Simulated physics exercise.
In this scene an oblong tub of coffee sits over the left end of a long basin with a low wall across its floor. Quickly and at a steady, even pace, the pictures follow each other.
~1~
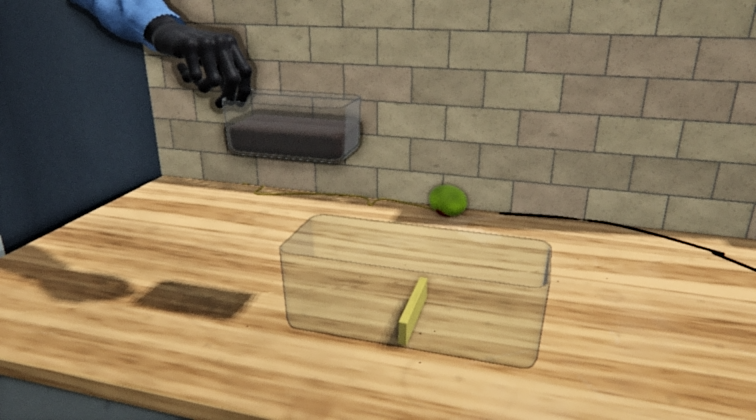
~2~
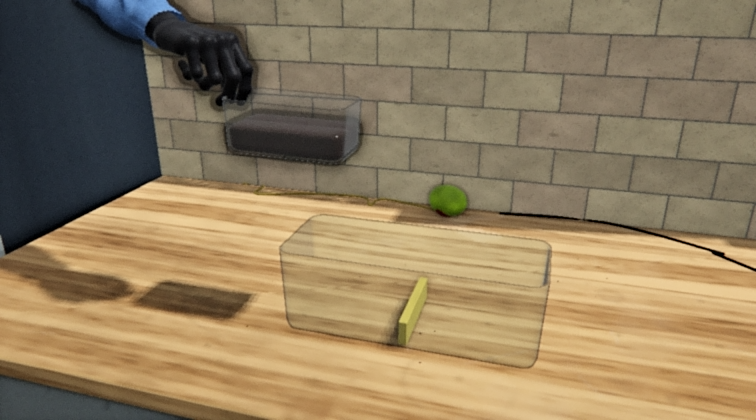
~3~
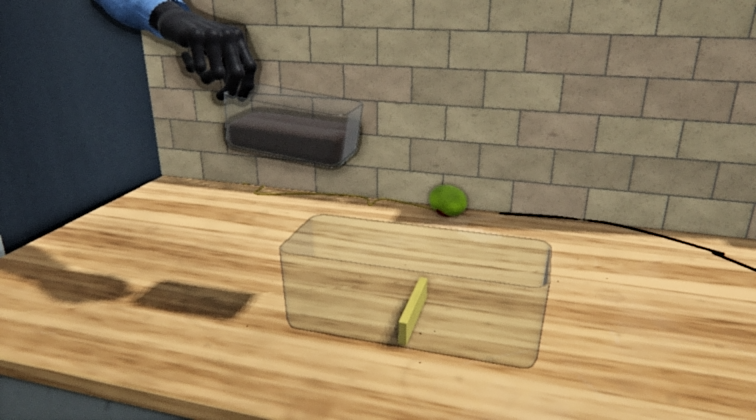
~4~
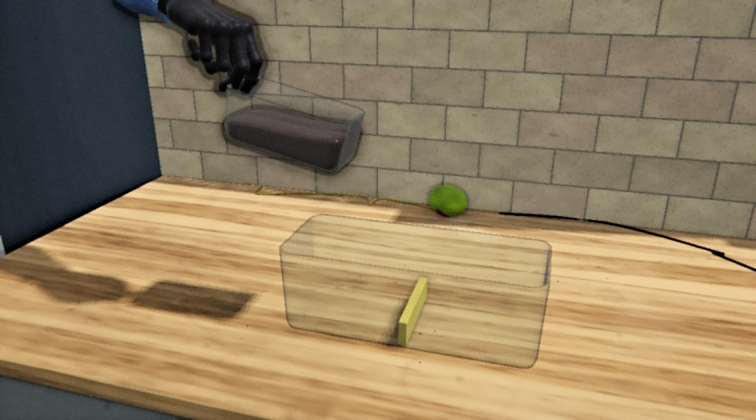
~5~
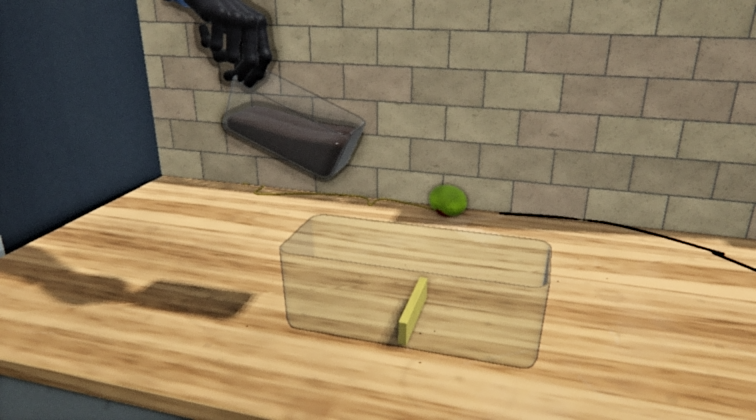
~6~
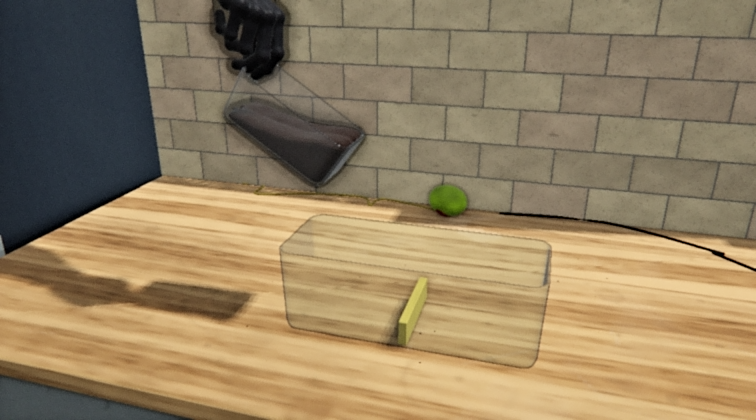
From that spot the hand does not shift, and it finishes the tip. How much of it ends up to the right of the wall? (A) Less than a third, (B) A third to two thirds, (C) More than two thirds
The answer is A.
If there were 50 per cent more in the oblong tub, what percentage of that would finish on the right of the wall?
25 %.
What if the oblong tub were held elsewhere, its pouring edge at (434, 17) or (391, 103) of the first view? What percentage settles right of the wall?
It comes to 80 % the first time and 55 % the second.
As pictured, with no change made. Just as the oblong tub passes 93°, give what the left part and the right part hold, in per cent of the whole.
Split: Left 40 per cent, right 0 per cent.
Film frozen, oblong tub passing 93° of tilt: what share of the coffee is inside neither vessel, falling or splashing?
About 40 per cent.
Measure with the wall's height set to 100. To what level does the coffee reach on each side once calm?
On the left roughly 50, on the right roughly 0.
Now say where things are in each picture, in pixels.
In the first frame, it leans 0°; its right rim is at (353, 103); the coffee meets the walls at (242, 120) and (352, 129); the long basin's rim runs from (296, 232) to (550, 265); the wall's top is at (414, 300).
In the second frame, it leans 2°; its right rim is at (353, 105); the coffee meets the walls at (243, 119) and (352, 129).
In the third frame, it leans 6°; its right rim is at (355, 110); the coffee meets the walls at (242, 117) and (352, 131).
In the fourth frame, it leans 13°; its right rim is at (356, 119); the coffee meets the walls at (241, 115) and (353, 133).
In the fifth frame, it leans 23°; its right rim is at (357, 130); the coffee meets the walls at (241, 111) and (354, 135).
In the sixth frame, it leans 34°; its right rim is at (356, 143); the coffee meets the walls at (240, 107) and (357, 138).
A moment on, the oblong tub is tipped on its side and 17 per cent is still to pour, 41 is left of the wall and 0 right of it.
Next, the oblong tub is tipped right over and 5 per cent is still to pour, 85 is left of the wall and 4 right of it.
Then the oblong tub is tipped right over and 0 per cent is still to pour, 89 is left of the wall and 8 right of it.
Later the oblong tub is tipped right over and 0 per cent is still to pour, 90 is left of the wall and 8 right of it.
In the end 90 per cent lies left of the wall, 8 right of it and 2 outside.
